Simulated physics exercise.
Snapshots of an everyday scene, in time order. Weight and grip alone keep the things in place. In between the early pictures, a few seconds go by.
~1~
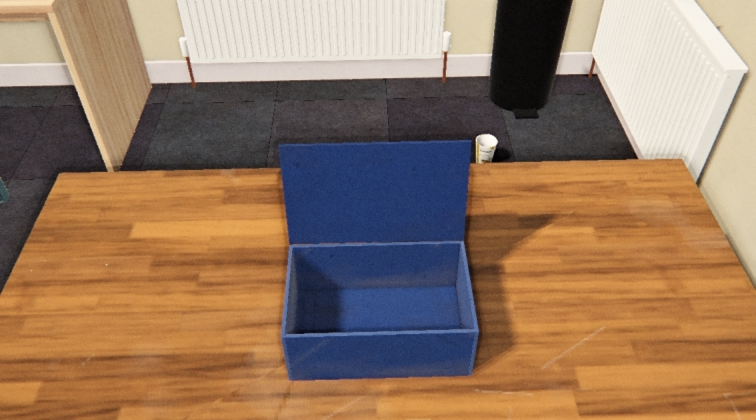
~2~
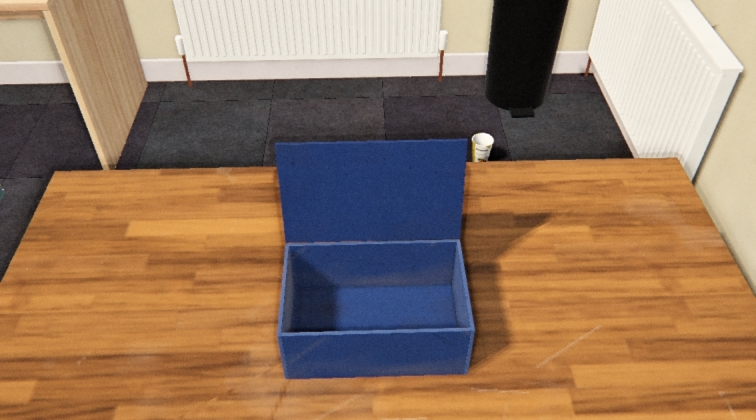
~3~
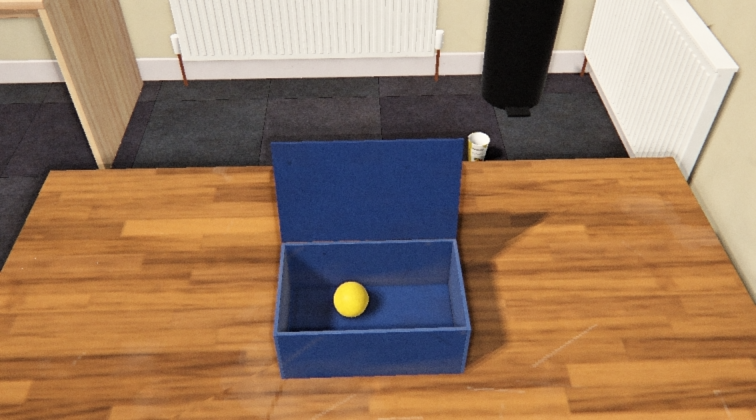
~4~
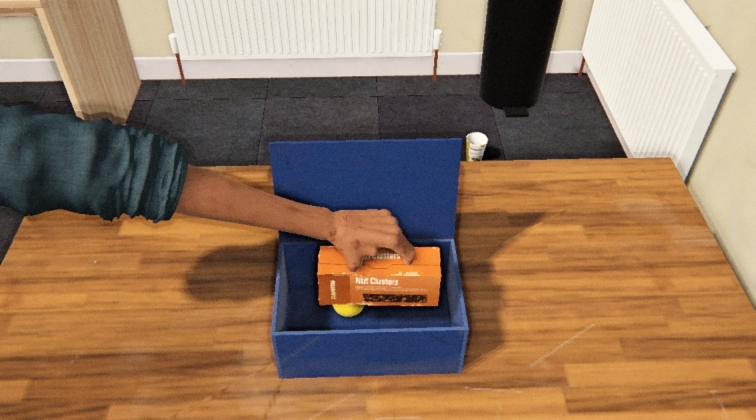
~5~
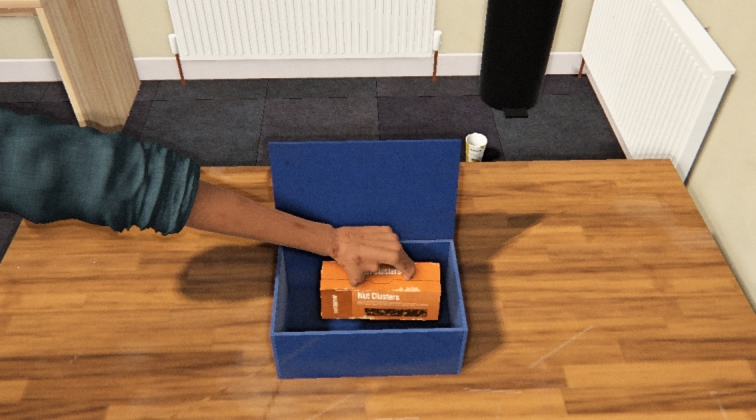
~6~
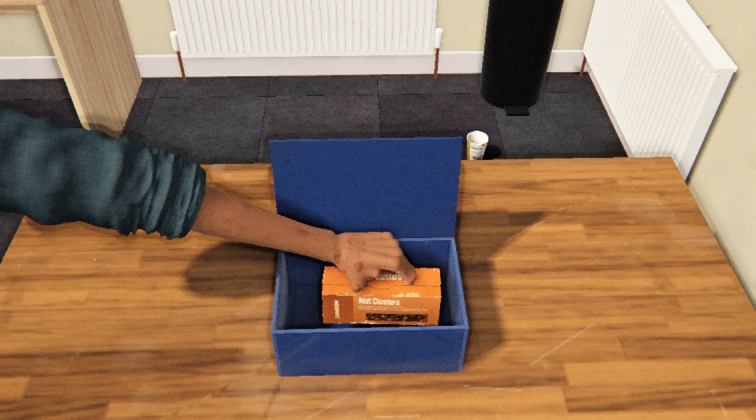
A yellow ball-like object appeared in the open blue box on the wooden table, then a hand reached in from the left and lowered an orange carton into the box, still gripping it.
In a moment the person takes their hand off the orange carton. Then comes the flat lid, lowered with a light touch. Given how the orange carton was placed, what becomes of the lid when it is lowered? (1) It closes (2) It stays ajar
1.
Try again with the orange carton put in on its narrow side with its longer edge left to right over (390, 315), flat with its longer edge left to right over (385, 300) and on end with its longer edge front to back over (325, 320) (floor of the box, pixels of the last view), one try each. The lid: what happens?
Try 1: Lid goes down; try 2: Lid stays raised; try 3: Lid stays raised.
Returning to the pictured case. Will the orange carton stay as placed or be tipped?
Looking at the last picture, it is left as set.
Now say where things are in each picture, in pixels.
In the first frame, the last thing is not in view yet.
In the second frame, the last thing is not in view yet.
In the third frame, the last thing is not in view yet; yellow lemon (351, 299).
The fourth frame shows on its way; orange carton (379, 276).
The fifth frame shows on its way; orange carton (381, 291).
The sixth frame shows put in, still held; orange carton (381, 296).
Then, 0.90 s on from there, lid starting down; orange carton shifted a little near (372, 325); yellow lemon shifted a little.
Then, 1.60 s on from there, lid 59° above the rim; orange carton shifted a little near (372, 325); yellow lemon shifted about its own width.
Then, 2.10 s on from there, lid 20° above the rim; orange carton shifted a little near (372, 325); yellow lemon shifted about its own width.
In the end, lid shut; moved from the start, yellow lemon and orange carton. At the end, from the last picture's camera, orange carton near (372, 325).
